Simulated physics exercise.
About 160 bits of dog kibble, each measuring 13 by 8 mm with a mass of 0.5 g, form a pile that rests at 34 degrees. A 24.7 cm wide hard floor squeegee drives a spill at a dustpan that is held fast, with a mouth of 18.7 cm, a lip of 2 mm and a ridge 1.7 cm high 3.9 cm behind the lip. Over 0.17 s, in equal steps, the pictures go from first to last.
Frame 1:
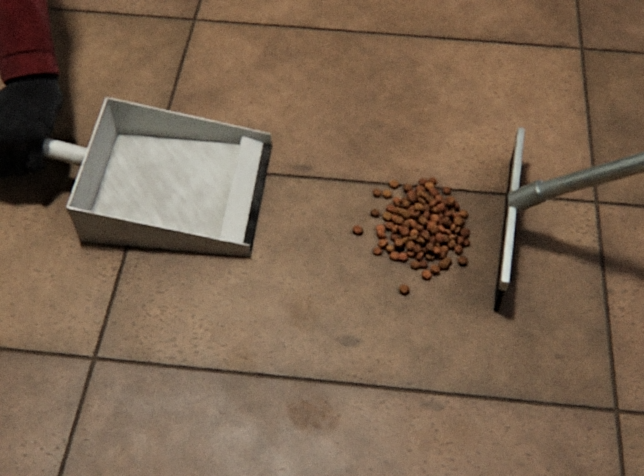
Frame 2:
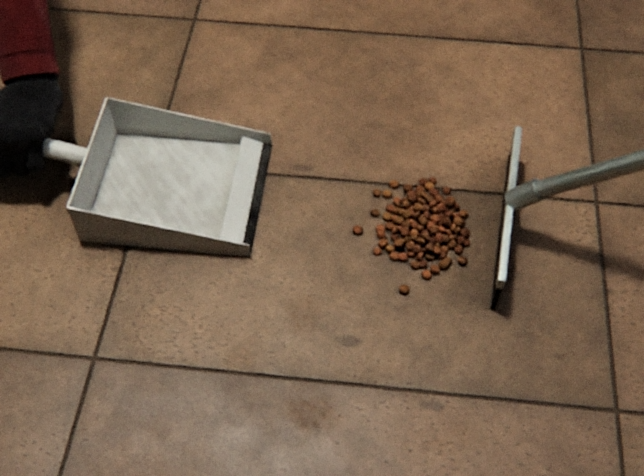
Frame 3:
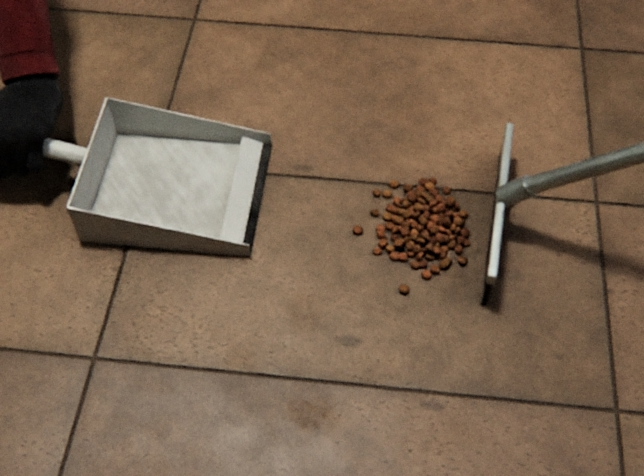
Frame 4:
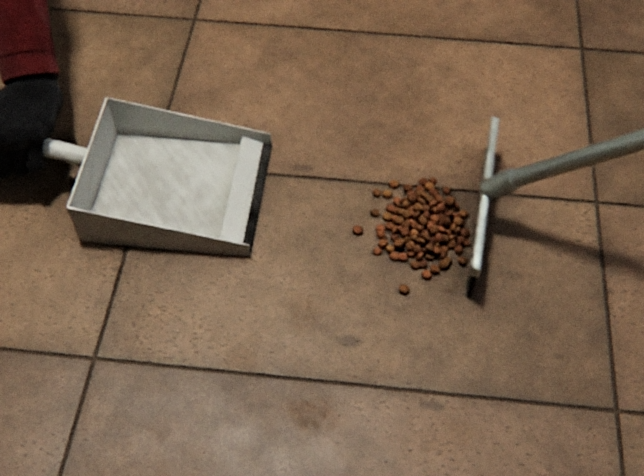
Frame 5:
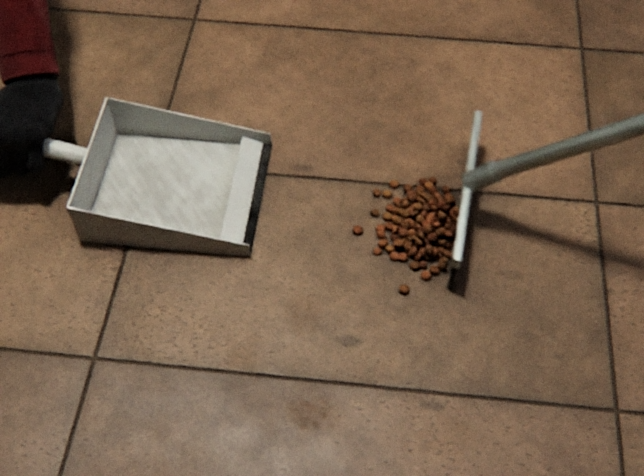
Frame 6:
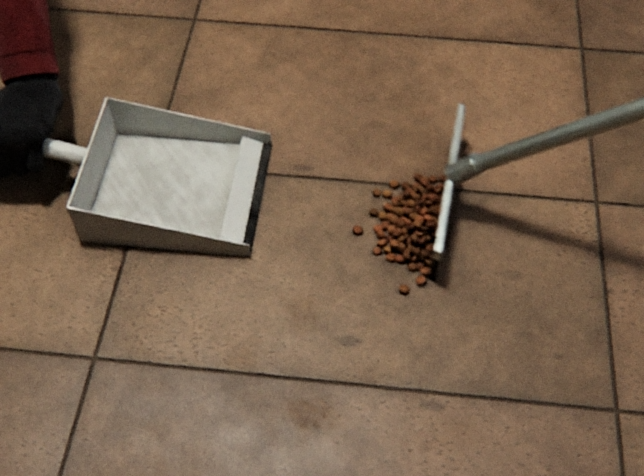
The clip opens on a brown tiled floor with a gloved hand holding a dustpan at left, a pile of kibble near the middle, and a squeegee upright at right. The squeegee slides left, tilting slightly, and meets the pile's right side, then pushes the pieces a little leftward while the dustpan stays still.
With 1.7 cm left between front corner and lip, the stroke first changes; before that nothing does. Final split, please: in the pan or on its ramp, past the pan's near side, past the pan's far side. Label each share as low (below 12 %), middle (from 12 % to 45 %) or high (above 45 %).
Pan - middle; near side - low; far side - middle.
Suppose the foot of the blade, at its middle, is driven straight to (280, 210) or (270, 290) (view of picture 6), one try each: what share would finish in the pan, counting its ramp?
First try around 35 %, second try around 5 %.
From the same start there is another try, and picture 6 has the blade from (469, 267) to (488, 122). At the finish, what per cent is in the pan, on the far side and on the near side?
The pan gets 20, the far side 30 and the near side 5.
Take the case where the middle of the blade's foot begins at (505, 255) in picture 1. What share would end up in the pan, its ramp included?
Roughly 30 percent, ramp included.
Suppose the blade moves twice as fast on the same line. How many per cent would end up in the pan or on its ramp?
Then some 40 in a hundred.
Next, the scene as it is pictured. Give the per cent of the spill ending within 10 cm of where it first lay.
Roughly 5 in a hundred.
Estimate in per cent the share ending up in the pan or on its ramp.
I'd put it near 25 percent.
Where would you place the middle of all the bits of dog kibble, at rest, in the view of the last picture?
After settling, the middle sits near (267, 169).
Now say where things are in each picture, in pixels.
In the first picture, blade from (504, 285) to (520, 136), moved 0.0 cm, 0 of the pieces shifted so far; middle of the pieces at (426, 224); pan at (165, 190).
In the second picture, blade from (501, 283) to (517, 135), moved 0.4 cm, 0 of the pieces shifted so far; middle of the pieces at (426, 224).
In the third picture, blade from (491, 279) to (508, 132), moved 1.6 cm, 0 of the pieces shifted so far; middle of the pieces at (426, 224).
In the fourth picture, blade from (475, 272) to (494, 126), moved 3.7 cm, 0 of the pieces shifted so far; middle of the pieces at (426, 224).
In the fifth picture, blade from (456, 263) to (477, 119), moved 6.1 cm, 55 of the pieces shifted so far; middle of the pieces at (425, 224).
In the sixth picture, blade from (437, 254) to (461, 112), moved 8.5 cm, 144 of the pieces shifted so far; middle of the pieces at (417, 222); pan at (165, 190).
Then, 0.16 s after the last picture, middle of the blade 13 cm from the lip; 0 % over the lip, far side 5 %, near side 5 %.
Then, 0.27 s after the last picture, middle of the blade 6 cm from the lip; 0 % over the lip, far side 15 %, near side 5 %.
Then, 0.51 s after the last picture, middle of the blade 3 cm from the lip; 30 % over the lip, far side 25 %, near side 5 %.
In the end, pan 25 %, near side 5 %, far side 25 %, in front of the lip or behind the blade 45 %.
